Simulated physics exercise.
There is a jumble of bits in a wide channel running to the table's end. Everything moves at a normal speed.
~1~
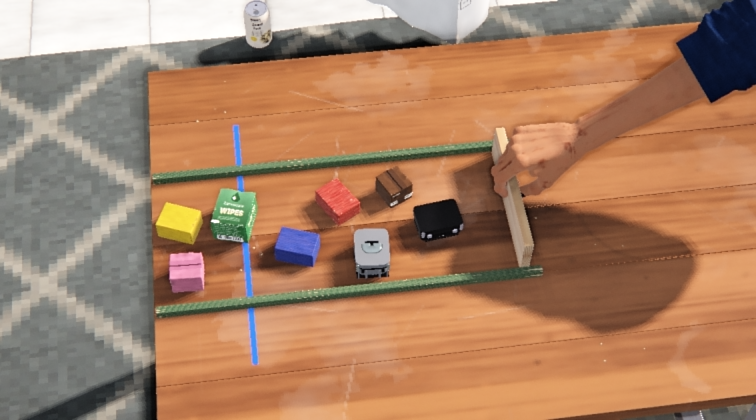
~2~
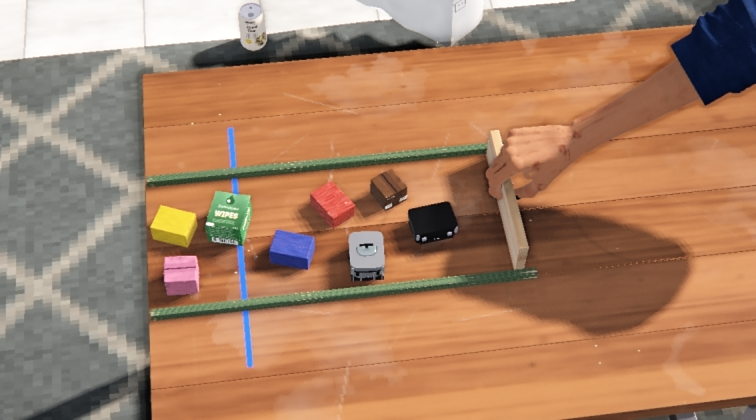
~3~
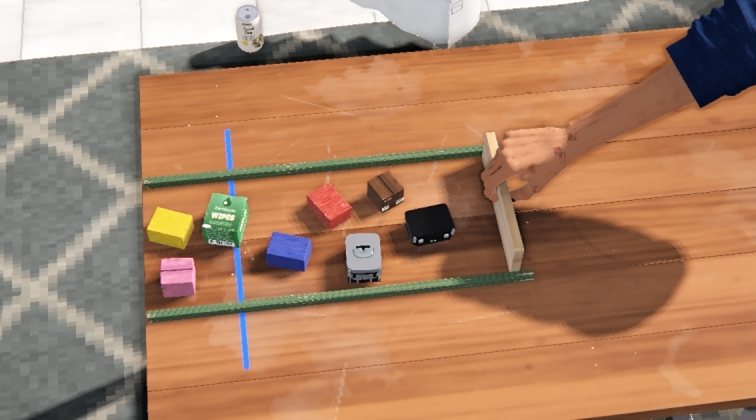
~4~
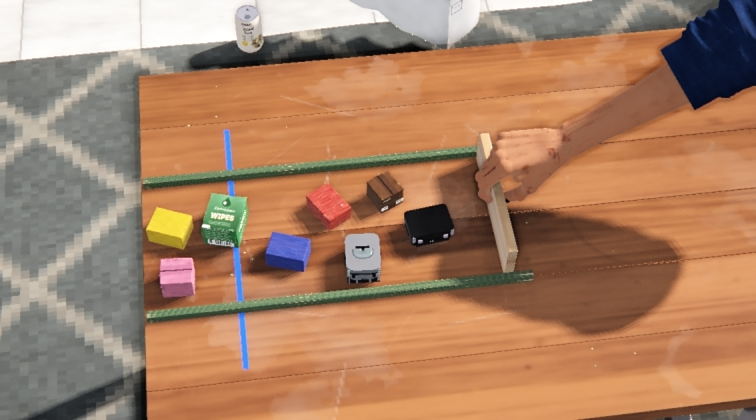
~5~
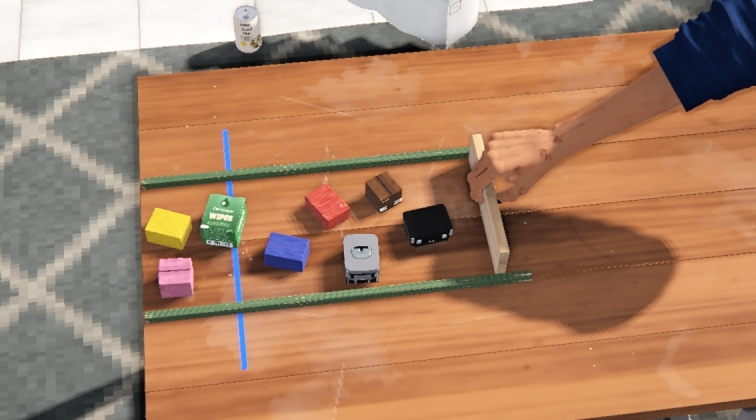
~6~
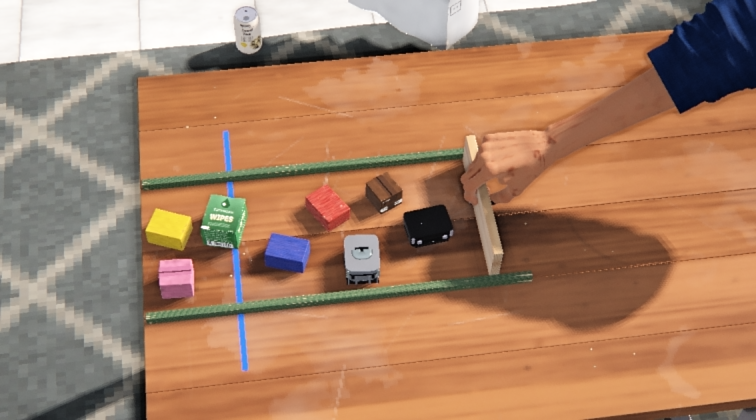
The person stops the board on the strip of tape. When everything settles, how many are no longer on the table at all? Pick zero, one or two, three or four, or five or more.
One or two are off the table.
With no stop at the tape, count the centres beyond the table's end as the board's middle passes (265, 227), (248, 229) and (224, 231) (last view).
0, 1 and 2.
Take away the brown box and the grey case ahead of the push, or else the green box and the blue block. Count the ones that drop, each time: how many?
The counts: 1 and 0.
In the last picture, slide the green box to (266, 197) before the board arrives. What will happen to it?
Well, from there it is not lost.
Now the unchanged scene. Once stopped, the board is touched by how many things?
So the total is 3.
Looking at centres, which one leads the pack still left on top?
Nearest at the end: The green box.
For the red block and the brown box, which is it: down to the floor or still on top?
Once it all settles, the red block is still there and the brown box is still there.
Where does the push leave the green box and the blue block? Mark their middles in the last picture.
Going in order, first (159, 226) and next (173, 272).
Soon after, none off yet; yellow block at rest near (169, 230); pink box at rest near (177, 279); green box at rest near (224, 222).
At rest, the number that fall off is one or two; fallen, pink box and yellow block.
